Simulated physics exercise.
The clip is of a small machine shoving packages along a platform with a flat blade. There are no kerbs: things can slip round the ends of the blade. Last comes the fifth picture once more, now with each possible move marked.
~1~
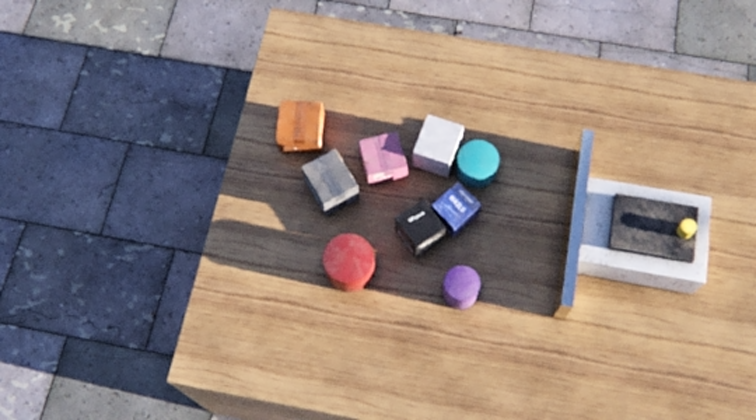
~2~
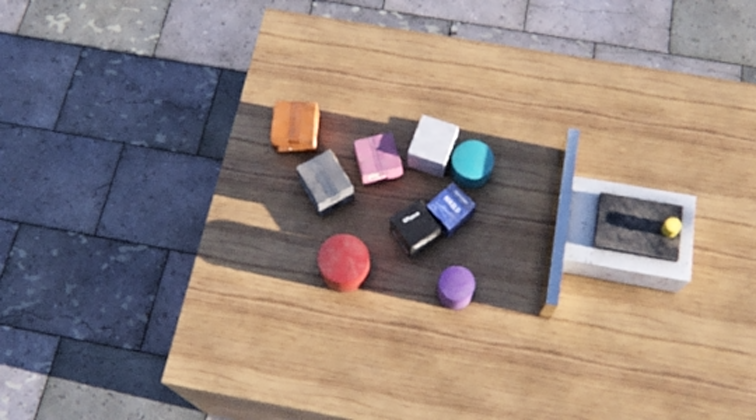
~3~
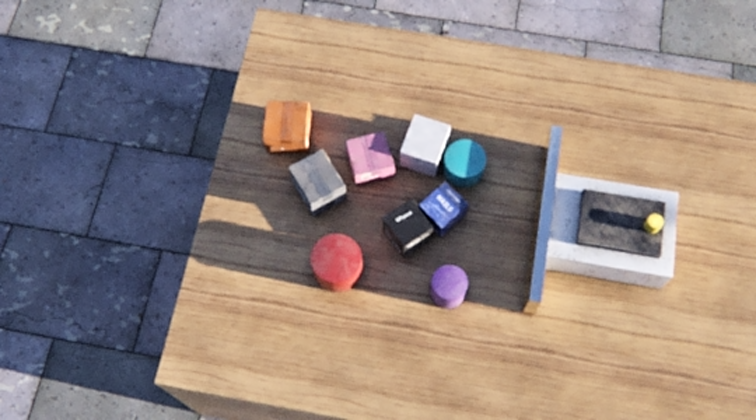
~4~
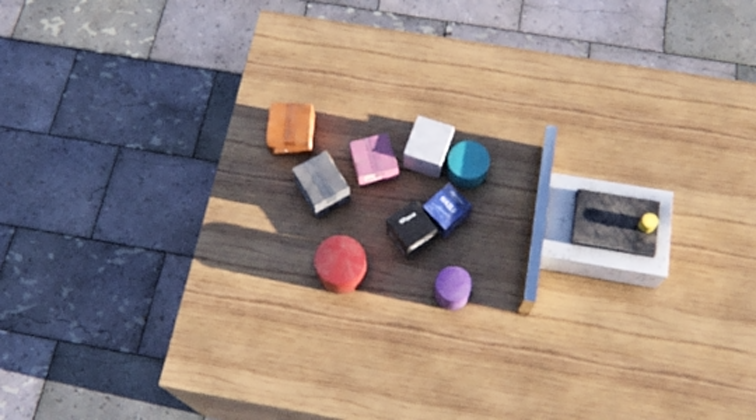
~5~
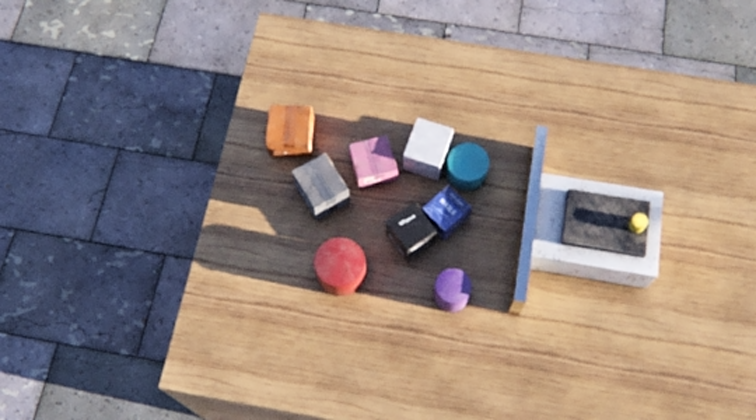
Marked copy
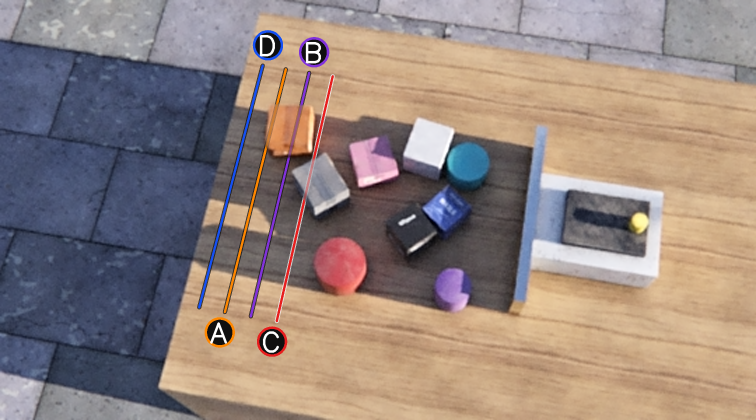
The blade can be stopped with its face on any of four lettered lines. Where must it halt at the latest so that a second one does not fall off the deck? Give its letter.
At B, and not beyond.
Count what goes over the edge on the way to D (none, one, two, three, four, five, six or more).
In all, six or more.
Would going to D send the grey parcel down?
By then, yes.
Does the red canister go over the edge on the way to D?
By then, yes.
On the marked copy, A at (257, 184); B at (282, 188); C at (306, 192); D at (233, 180).
Following B. Soon after the start, robot (506, 206); white crate (402, 128); purple canister (401, 282).
Later, robot (415, 192); orange box (282, 123); grey parcel (281, 195).
In the end, robot (346, 180); grey parcel (215, 184); orange box (242, 98); none fallen.
As for the rest, A drops three; C is within the limit but short; D drops seven.
